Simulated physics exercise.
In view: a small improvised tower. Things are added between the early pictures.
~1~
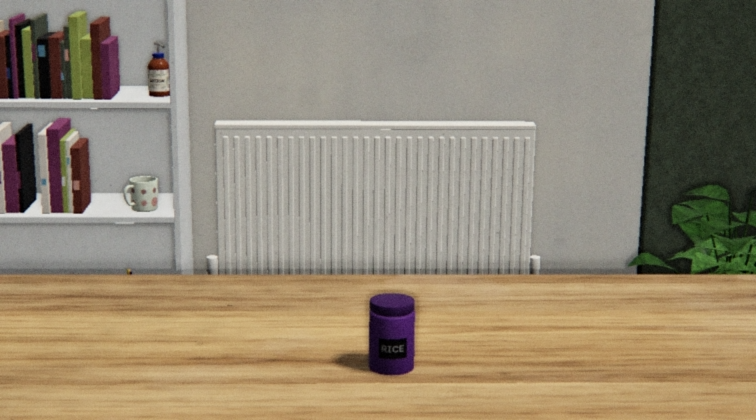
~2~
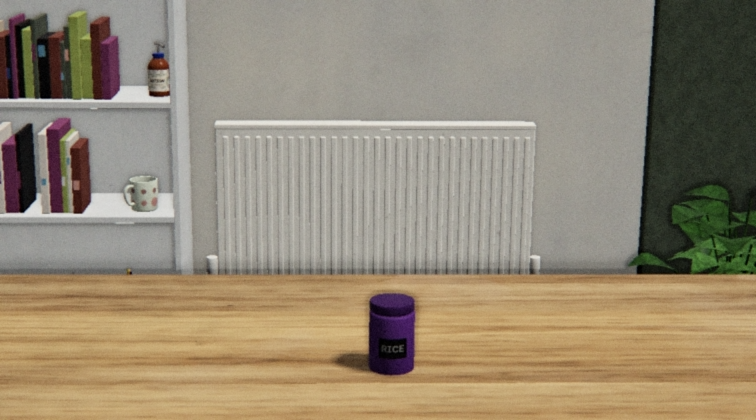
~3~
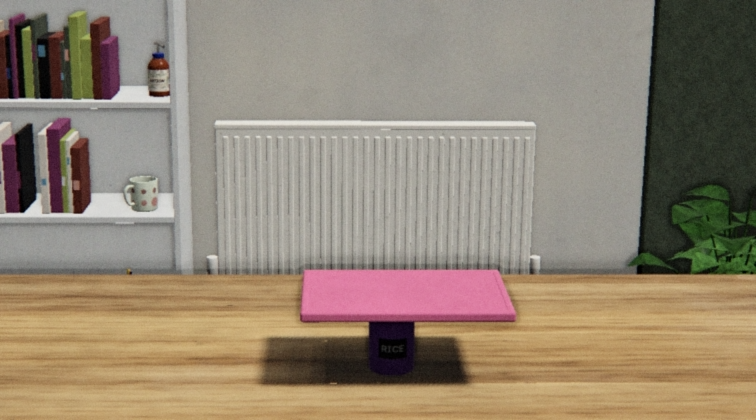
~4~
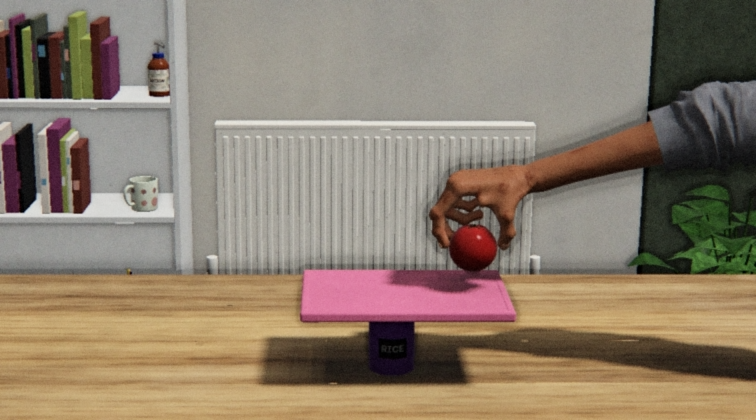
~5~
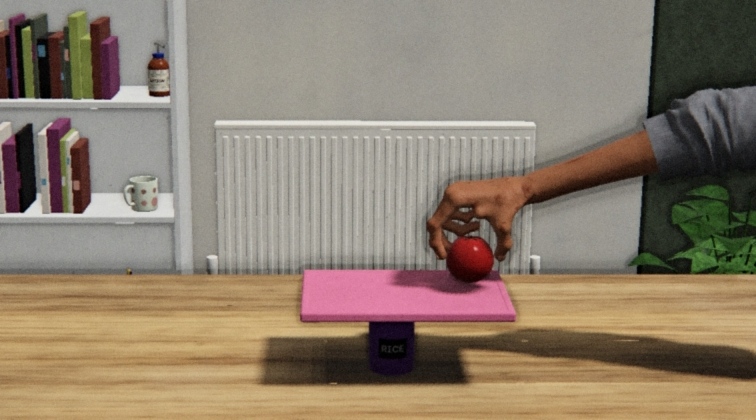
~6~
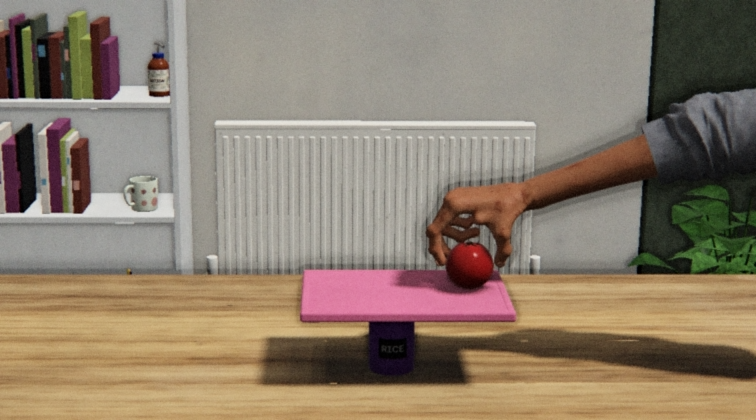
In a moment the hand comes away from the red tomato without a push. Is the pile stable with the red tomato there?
In the end the stack gives way.
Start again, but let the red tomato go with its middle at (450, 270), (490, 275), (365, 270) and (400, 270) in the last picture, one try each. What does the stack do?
First try: It loses its balance; second try: It loses its balance; third try: It stays up; fourth try: It keeps its balance.
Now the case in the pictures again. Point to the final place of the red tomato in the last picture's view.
Near (548, 342).
Then, 0.30 s after the last picture, red tomato now fallen; pink lid tipped 42° from how it was.
Then, 0.40 s after the last picture, pink lid tipped 54° from how it was.
Then, 0.60 s after the last picture, pink lid tipped 38° from how it was.
Then, 1.30 s after the last picture, pink lid tipped 34° from how it was.
At rest, fallen, red tomato; moved from the start, pink lid; purple jar in place. Seen from the same camera at the end, red tomato near (548, 343). The stack loses its balance.
